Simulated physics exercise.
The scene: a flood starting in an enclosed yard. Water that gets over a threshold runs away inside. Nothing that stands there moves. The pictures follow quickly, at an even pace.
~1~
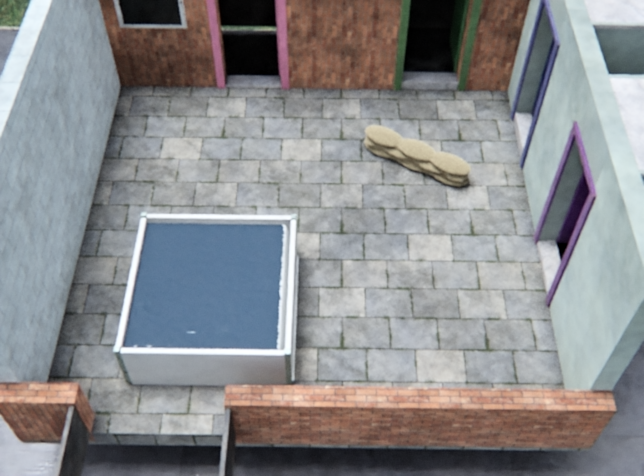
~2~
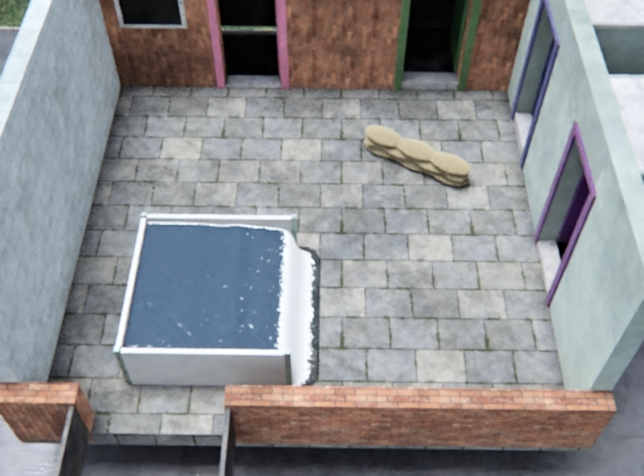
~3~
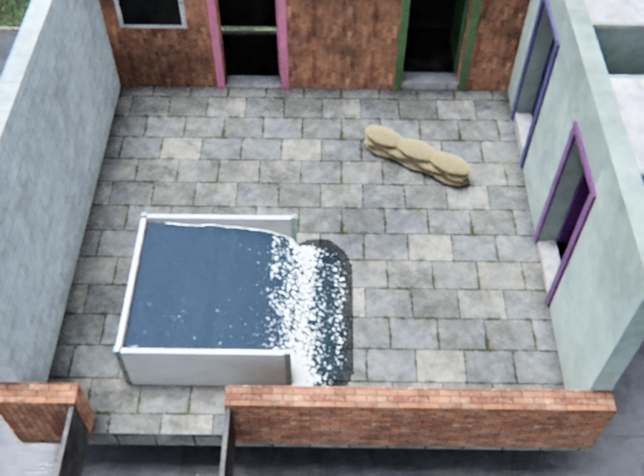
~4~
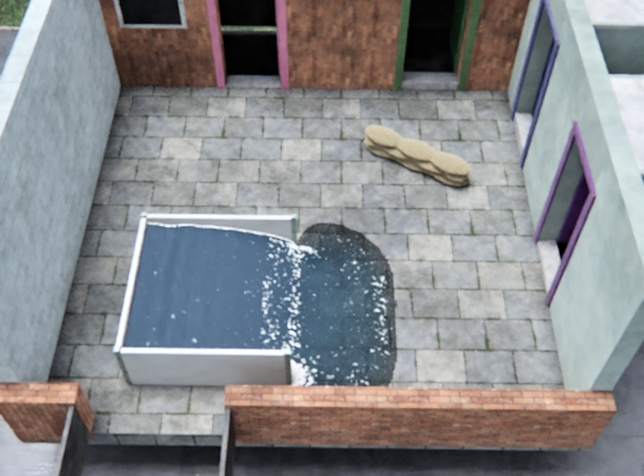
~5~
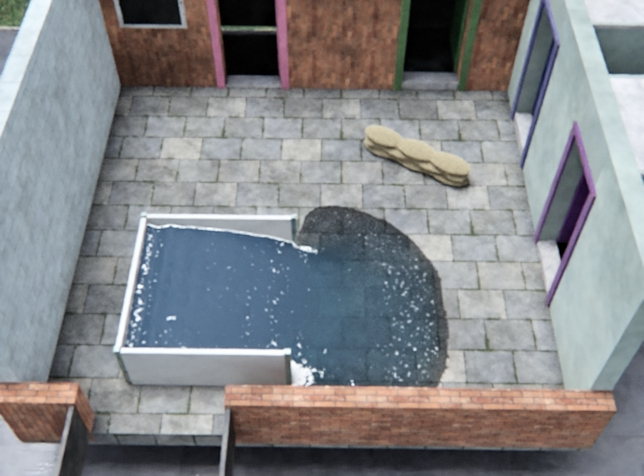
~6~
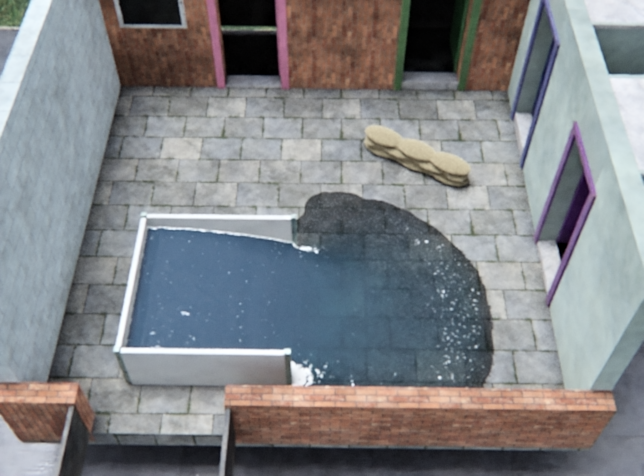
In this clip, still water sits in a white-walled tank in a paved, walled yard, then pours out through its open right side with white froth, spreading rightward and backward across the grey paving in a widening, rounded dark sheet.
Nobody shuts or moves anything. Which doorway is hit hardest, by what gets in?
The purple doorway takes the most.
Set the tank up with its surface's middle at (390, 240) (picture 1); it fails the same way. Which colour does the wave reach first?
I say the purple one.
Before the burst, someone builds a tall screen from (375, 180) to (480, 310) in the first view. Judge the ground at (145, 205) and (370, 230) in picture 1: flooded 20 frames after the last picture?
In that order: Free of water, flooded.
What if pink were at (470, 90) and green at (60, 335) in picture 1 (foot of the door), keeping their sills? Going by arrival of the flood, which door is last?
The green-painted one.
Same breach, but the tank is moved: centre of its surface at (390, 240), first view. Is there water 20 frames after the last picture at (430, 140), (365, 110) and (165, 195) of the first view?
In turn: Under water, covered, free of water.
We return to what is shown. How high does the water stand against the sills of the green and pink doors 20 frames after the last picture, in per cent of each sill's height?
In turn 60 and 0 per cent.
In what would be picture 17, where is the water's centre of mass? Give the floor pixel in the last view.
Around (385, 317).
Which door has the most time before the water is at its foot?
It is the pink one.
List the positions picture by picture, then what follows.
The first frame shows still water in the tank at (212, 283).
In the second frame, water pours out at (290, 305) and has run to (294, 388).
In the third frame, the front is at a hidden place, out from the gap at (290, 306).
In the fourth frame, the front is at (356, 237), out from the gap at (290, 307).
In the fifth frame, the front is at (438, 367), out from the gap at (290, 308).
In the sixth frame, water pours out at (290, 308) and has run to (485, 355).
A moment on, water covers 35 % of the floor; blue door not reached, pink door not reached, green door not reached, purple door some in.
Next, water covers 40 % of the floor; blue door wet at the sill, nothing in, pink door not reached, green door not reached, purple door a lot in.
Then, water covers 50 % of the floor; blue door wet at the sill, nothing in, pink door not reached, green door wet at the sill, nothing in, purple door a lot in.
Later, water covers 80 % of the floor; blue door wet at the sill, nothing in, pink door wet at the sill, nothing in, green door a trickle in, purple door a lot in.
In the end, water covers 95 % of the floor; blue door wet at the sill, nothing in, pink door wet at the sill, nothing in, green door a trickle in, purple door a lot in; the purple door has let in the most.
